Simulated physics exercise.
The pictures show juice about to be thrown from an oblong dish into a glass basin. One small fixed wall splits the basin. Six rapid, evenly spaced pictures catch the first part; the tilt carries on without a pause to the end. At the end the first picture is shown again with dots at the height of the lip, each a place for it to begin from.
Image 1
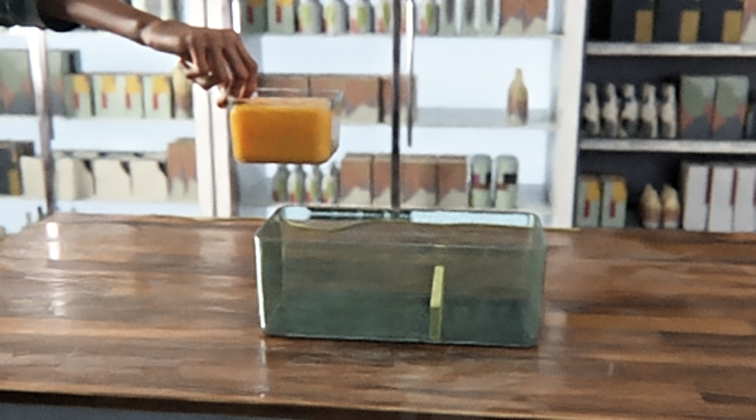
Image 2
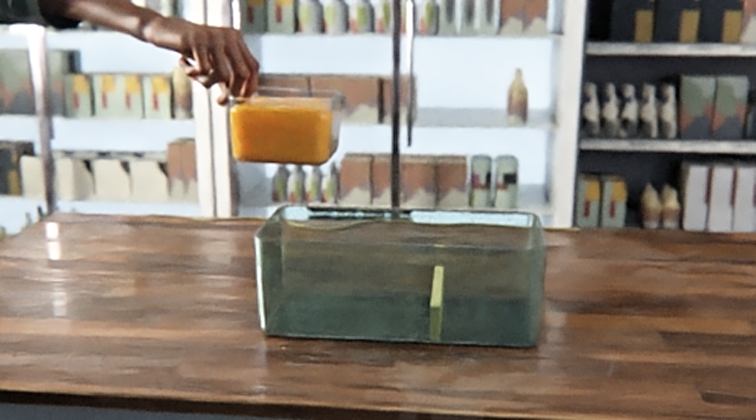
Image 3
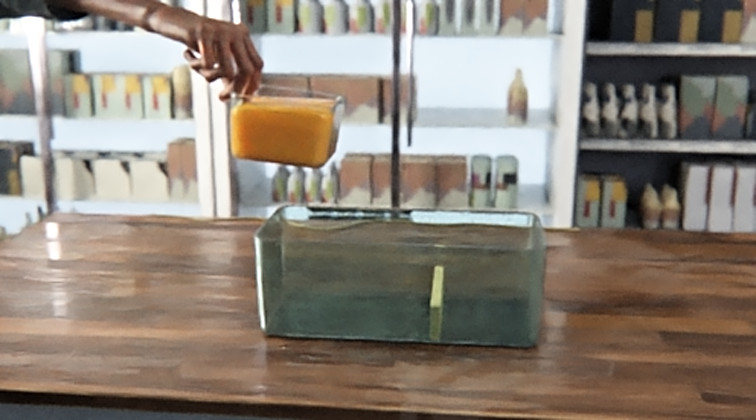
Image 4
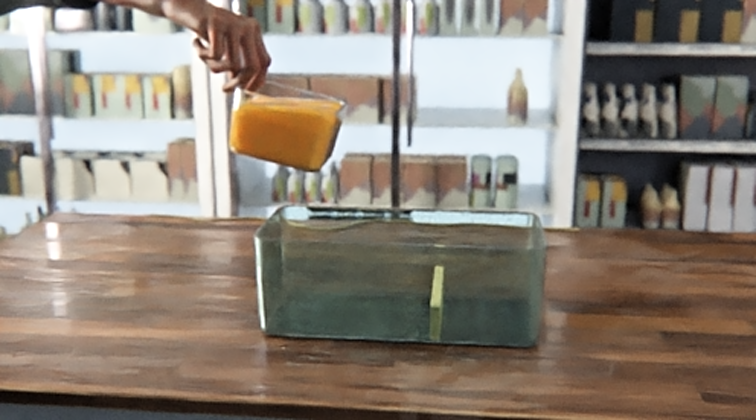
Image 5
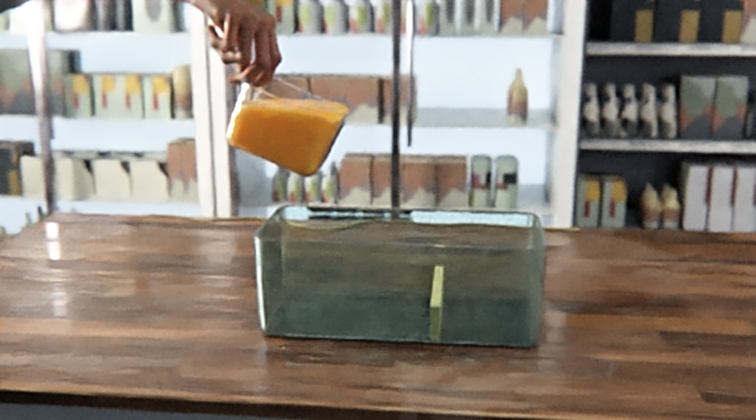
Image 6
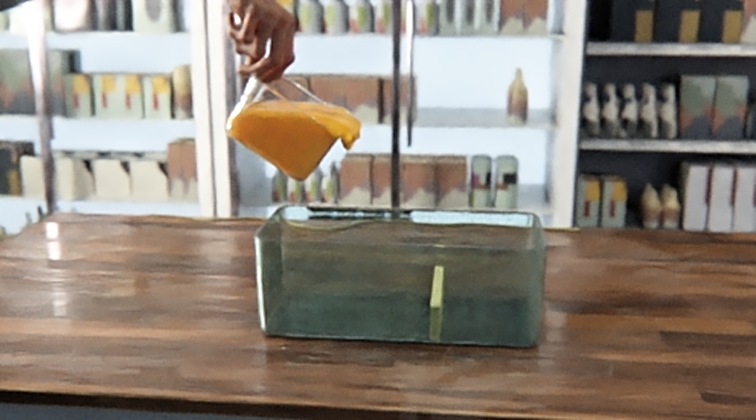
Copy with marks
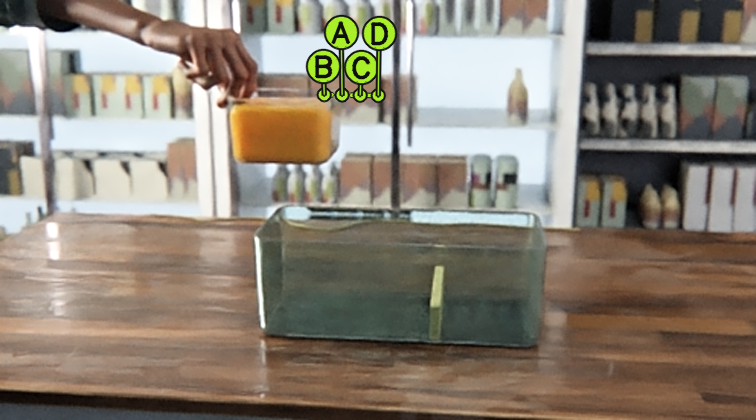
A hand held a clear dish of orange juice above a glass basin with a short upright divider inside, then tilted it steadily to the right until juice began to slip over the lip.
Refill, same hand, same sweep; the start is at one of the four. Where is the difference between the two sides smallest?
Best: D.
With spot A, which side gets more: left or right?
More ends on the left.
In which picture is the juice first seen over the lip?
In picture 5.
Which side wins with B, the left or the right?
The left side.
On the marked copy, A at (342, 95); B at (324, 94); C at (360, 95); D at (378, 95).
If A is chosen, about 93 % ends left of the wall and 7 % right of it.
If B is chosen, about 90 % ends left of the wall and 10 % right of it.
If C is chosen, about 83 % ends left of the wall and 15 % right of it.
If D is chosen, about 48 % ends left of the wall and 51 % right of it.
